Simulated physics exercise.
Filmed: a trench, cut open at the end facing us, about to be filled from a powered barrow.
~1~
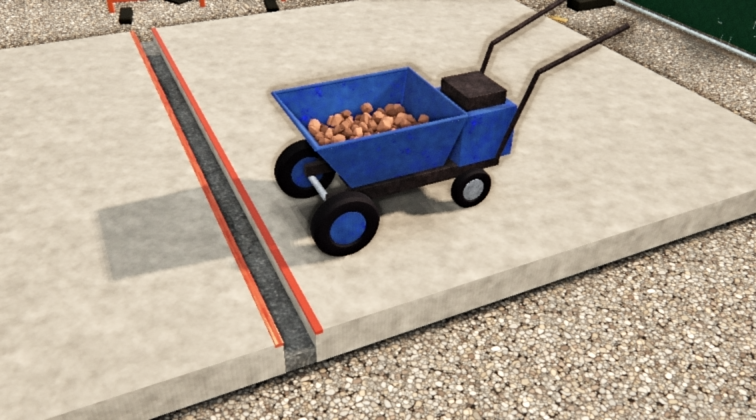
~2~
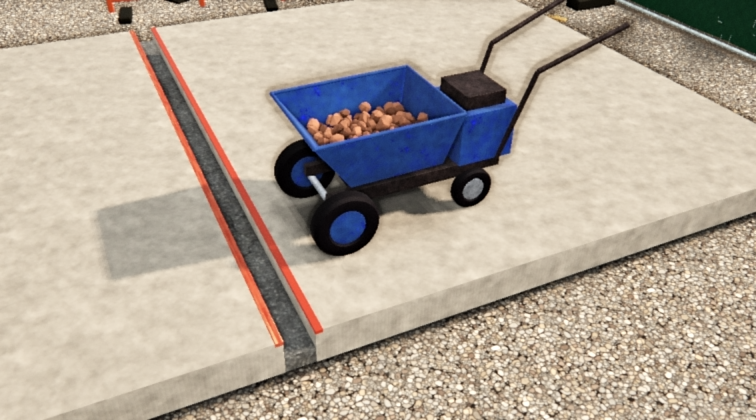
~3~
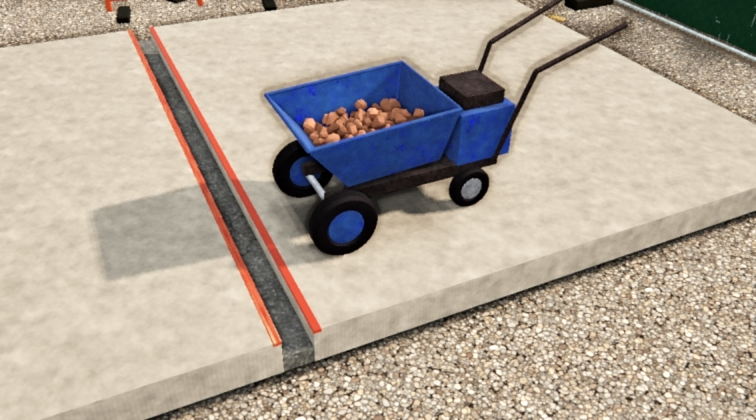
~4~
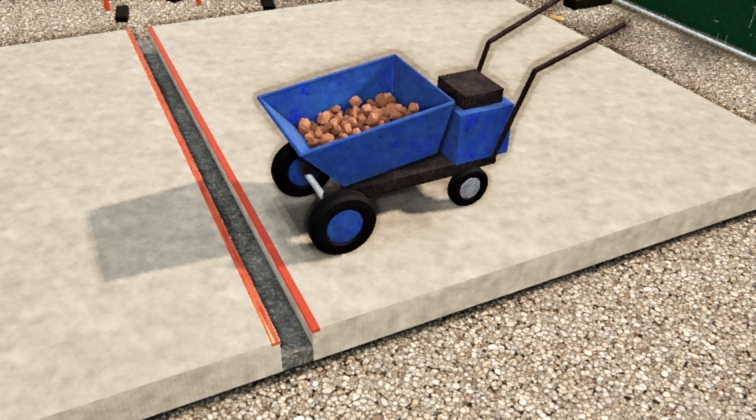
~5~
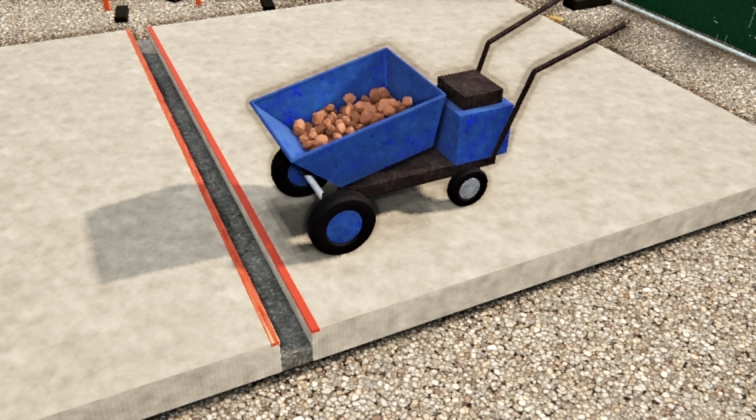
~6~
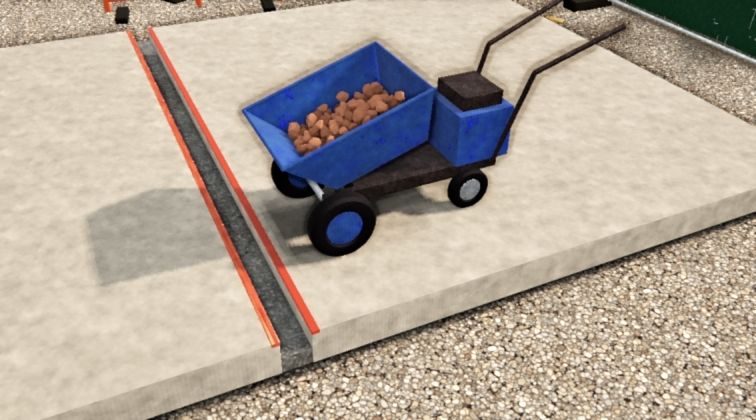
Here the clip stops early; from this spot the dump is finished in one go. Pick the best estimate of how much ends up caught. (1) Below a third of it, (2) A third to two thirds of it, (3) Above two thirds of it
1, below a third of it.
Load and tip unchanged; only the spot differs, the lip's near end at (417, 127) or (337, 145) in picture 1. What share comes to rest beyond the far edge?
In turn, around 0 per cent and 40 per cent.
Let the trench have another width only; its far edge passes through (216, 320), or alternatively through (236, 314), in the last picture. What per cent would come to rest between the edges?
In order: 80 per cent, then 50 per cent.
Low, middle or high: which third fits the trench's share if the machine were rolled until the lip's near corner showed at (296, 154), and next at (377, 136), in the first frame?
Spot 1: Below one third. Spot 2: The middle third.
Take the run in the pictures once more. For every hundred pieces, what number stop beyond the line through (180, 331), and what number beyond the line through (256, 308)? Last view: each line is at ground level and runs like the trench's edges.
Estimate, first then second: 10 %, 70 %.
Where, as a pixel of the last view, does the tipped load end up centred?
Near (192, 248).
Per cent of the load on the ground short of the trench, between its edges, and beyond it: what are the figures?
Roughly: Short 0, between 0, beyond 70 per cent.
Just after the last frame, skip tipped steeply; every one in the skip.
A moment on, skip tipped right over; the larger part in the skip; about a tenth beyond it.
Further on, skip tipped right over; roughly a quarter in the skip; roughly two thirds beyond it.
When it is over, skip tipped right over; roughly a quarter in the skip; not one in or heaped over the trench; roughly two thirds beyond it.
